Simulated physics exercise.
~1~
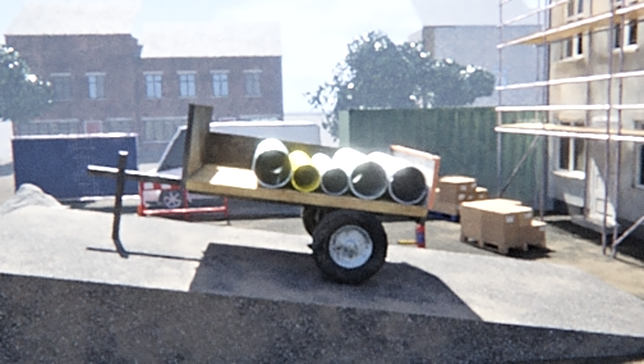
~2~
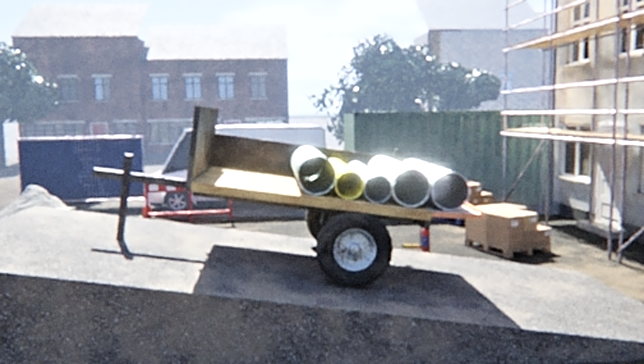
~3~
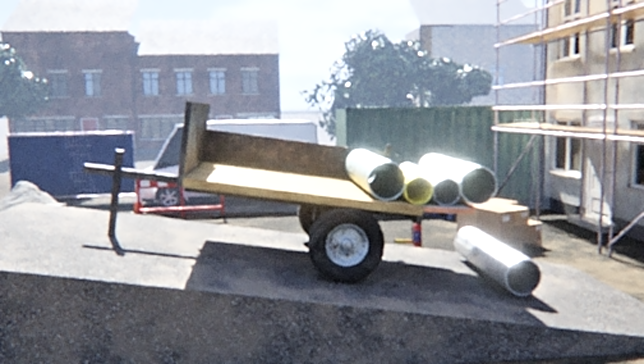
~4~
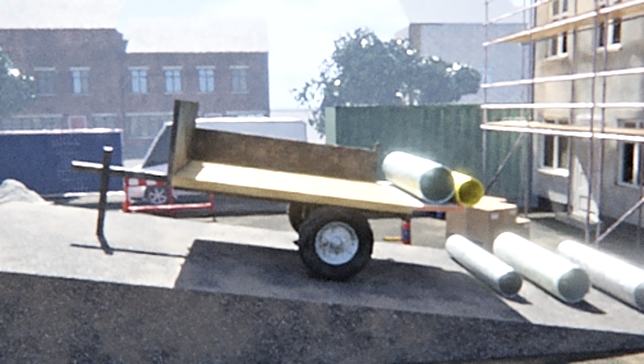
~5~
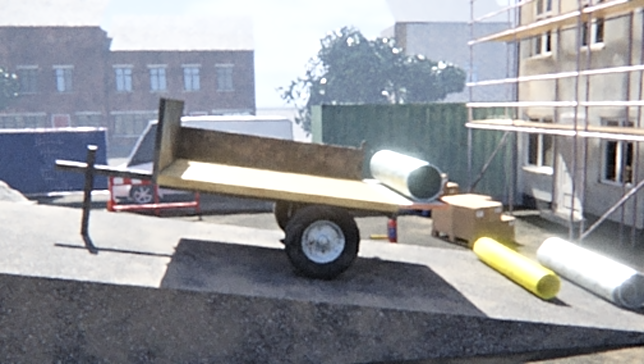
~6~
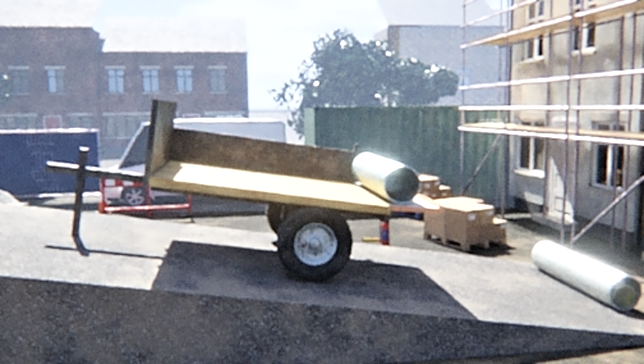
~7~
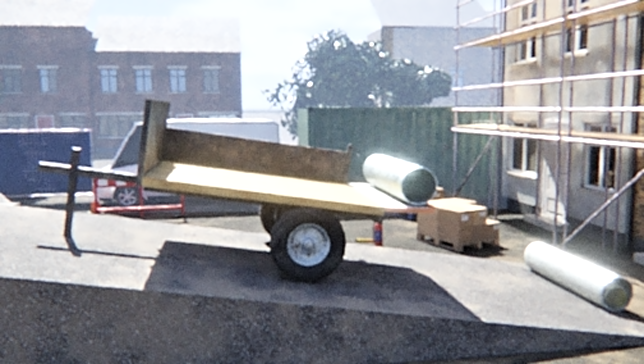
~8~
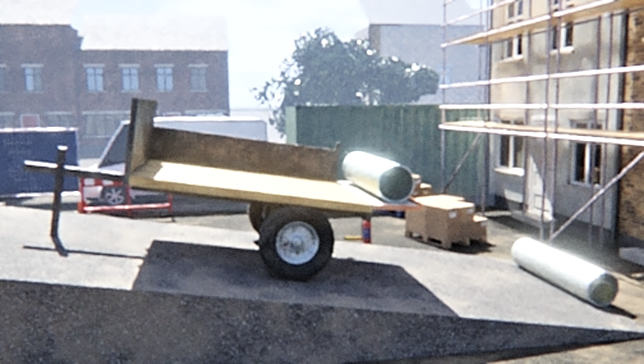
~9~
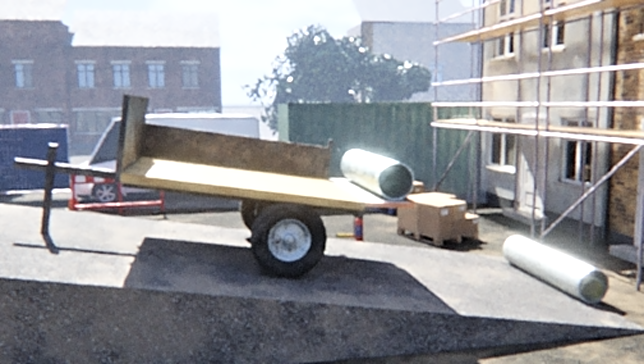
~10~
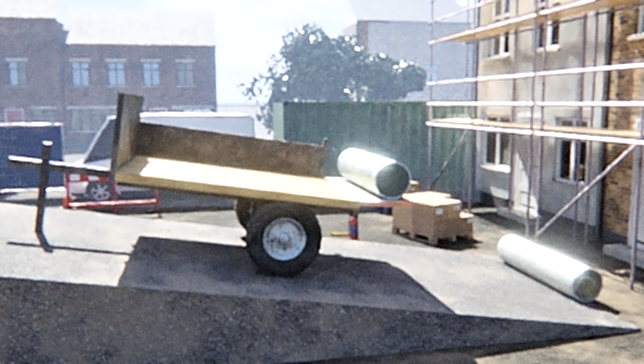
Five hollow pipes, one of them yellow, roll right along the bed of a tilted trailer as its tailgate lowers, and four drop off the back one after another, the yellow one rolling out of view, leaving one pipe at the trailer's rear edge and another on the ground.
